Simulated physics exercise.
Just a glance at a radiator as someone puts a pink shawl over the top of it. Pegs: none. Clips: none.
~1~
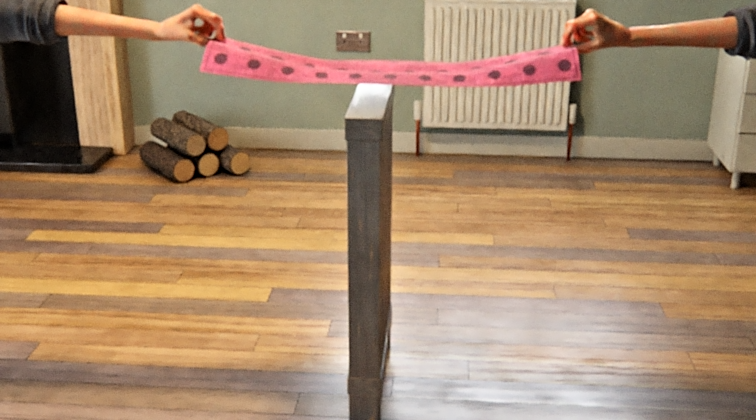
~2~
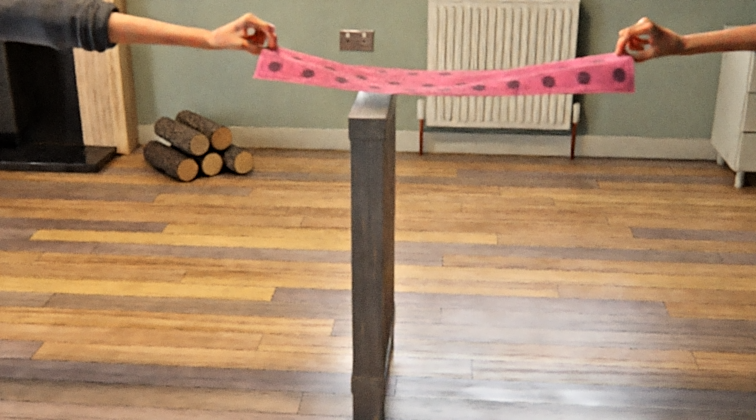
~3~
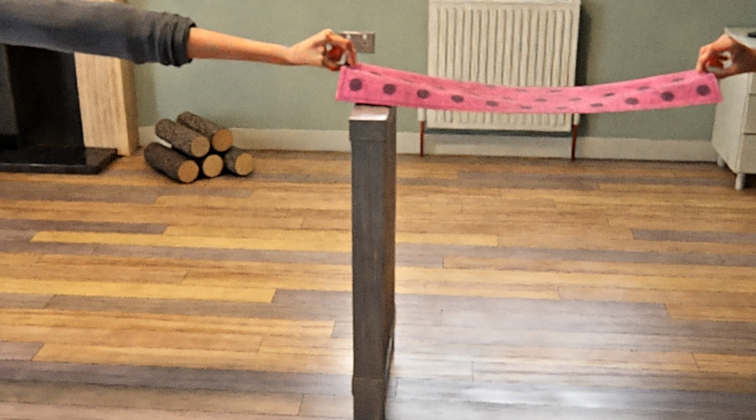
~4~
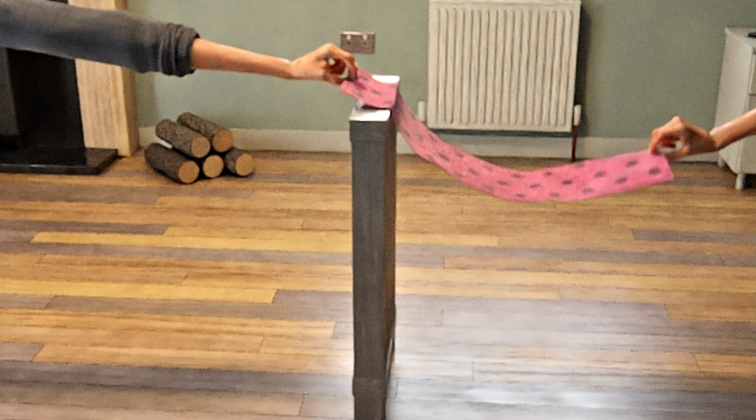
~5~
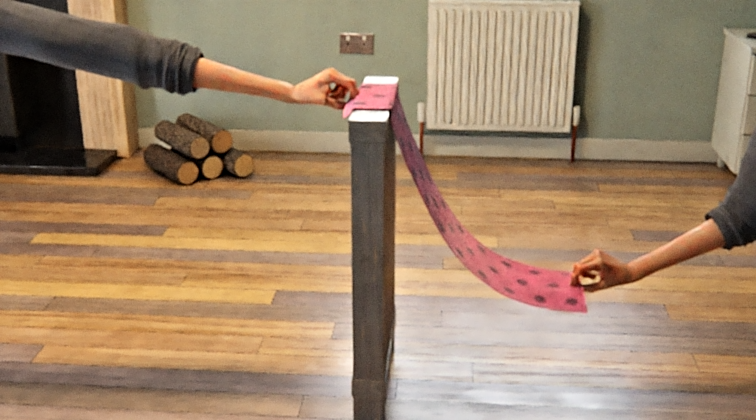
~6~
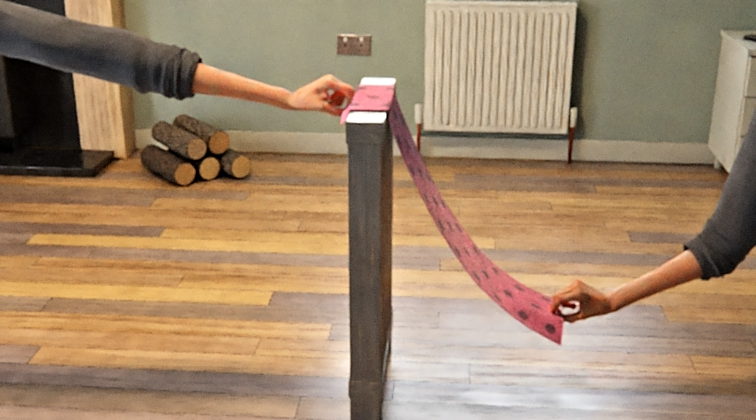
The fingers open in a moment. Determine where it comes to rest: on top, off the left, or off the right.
My prediction is it will come away on the right.
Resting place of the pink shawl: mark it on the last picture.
When everything stops, it lies at (459, 387) in the last picture.
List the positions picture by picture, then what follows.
In the first picture, left end (205, 72); right end (576, 80); top of the radiator (363, 123).
In the second picture, left end (259, 78); right end (629, 93).
In the third picture, left end (342, 100); right end (717, 102); top of the radiator (368, 124).
In the fourth picture, left end (345, 94); right end (668, 179).
In the fifth picture, left end (348, 116); right end (581, 313).
In the sixth picture, left end (345, 121); right end (556, 343); far more of it on the right.
Then, 0.38 s past the final frame, shawl clear of the top and falling near (456, 325).
Then, 0.60 s past the final frame, shawl in a heap on the floor near (460, 386).
When it is over, shawl in a heap on the floor near (460, 387). The pink shawl goes down on the right side.
